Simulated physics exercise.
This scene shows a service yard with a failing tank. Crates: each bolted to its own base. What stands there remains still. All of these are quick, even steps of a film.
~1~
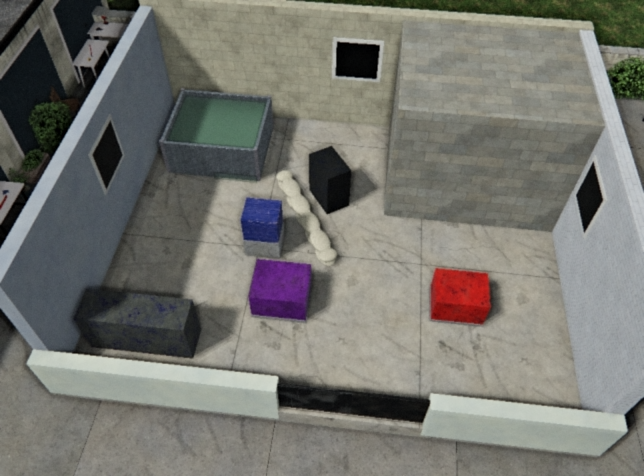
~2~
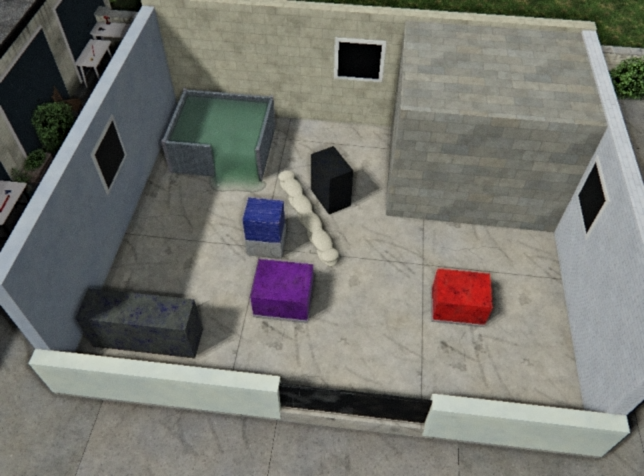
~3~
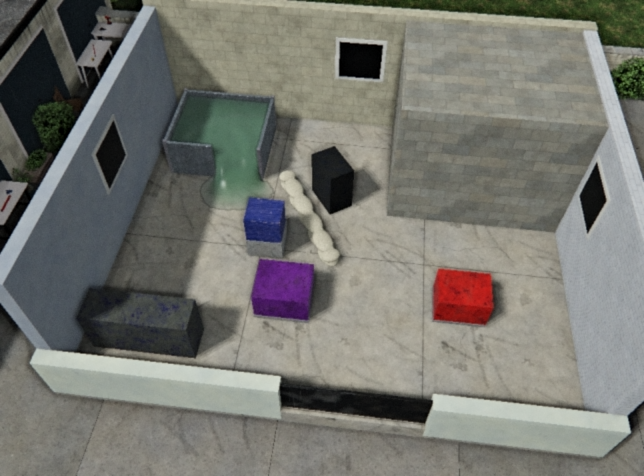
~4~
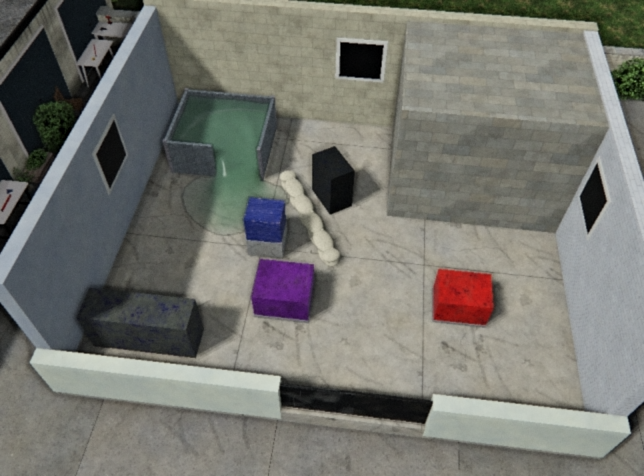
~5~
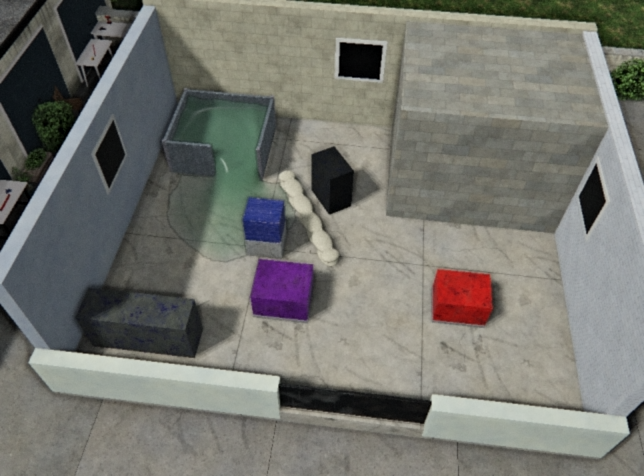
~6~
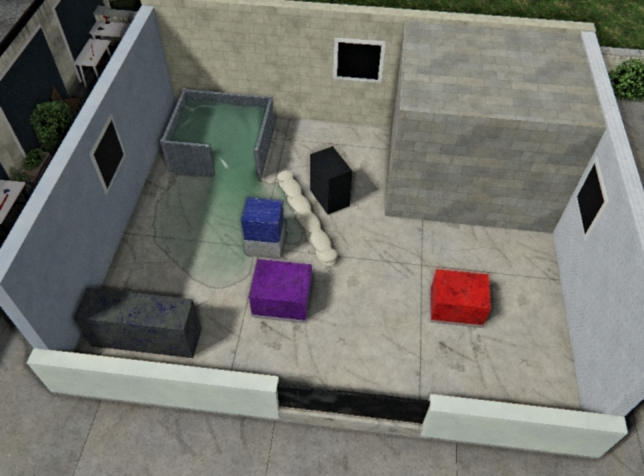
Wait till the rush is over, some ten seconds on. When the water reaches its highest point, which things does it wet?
At the peak: The blue crate stays dry; the purple crate gets wet; the red crate gets wet.
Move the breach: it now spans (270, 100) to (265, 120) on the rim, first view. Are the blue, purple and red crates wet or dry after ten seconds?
Going crate by crate, the blue one stays out of reach, then the purple one stays out of reach, then the red one is caught.
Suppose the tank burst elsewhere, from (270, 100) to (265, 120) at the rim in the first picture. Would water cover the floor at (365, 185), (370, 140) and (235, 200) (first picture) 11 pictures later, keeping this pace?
The first comes out soaked, the second soaked, the third untouched.
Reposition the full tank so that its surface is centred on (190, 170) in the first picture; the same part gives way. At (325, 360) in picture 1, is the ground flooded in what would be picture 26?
By that frame the spot is drenched.
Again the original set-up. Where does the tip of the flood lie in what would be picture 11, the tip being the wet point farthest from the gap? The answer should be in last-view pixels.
Look around (246, 392).
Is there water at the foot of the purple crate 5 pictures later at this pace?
Purple crate wet.
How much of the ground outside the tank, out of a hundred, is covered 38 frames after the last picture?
About 70 percent.
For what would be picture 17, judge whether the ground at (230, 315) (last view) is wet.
That spot: Submerged.
A moment on, water covers 30 % of the floor; the blue crate water round its plinth, the purple crate water round its plinth, the red crate not reached.
Next, water covers 35 % of the floor; the blue crate water round its plinth, the purple crate water round its plinth, the red crate not reached.
Then, water covers 50 % of the floor; the blue crate water round its plinth, the purple crate water round its plinth, the red crate water round its plinth.
Later, water covers 70 % of the floor; the blue crate water round its plinth, the purple crate water round its plinth, the red crate water round its plinth.
In the end, water covers 90 % of the floor; the blue crate stayed above the water, the purple crate was topped, the red crate was topped.
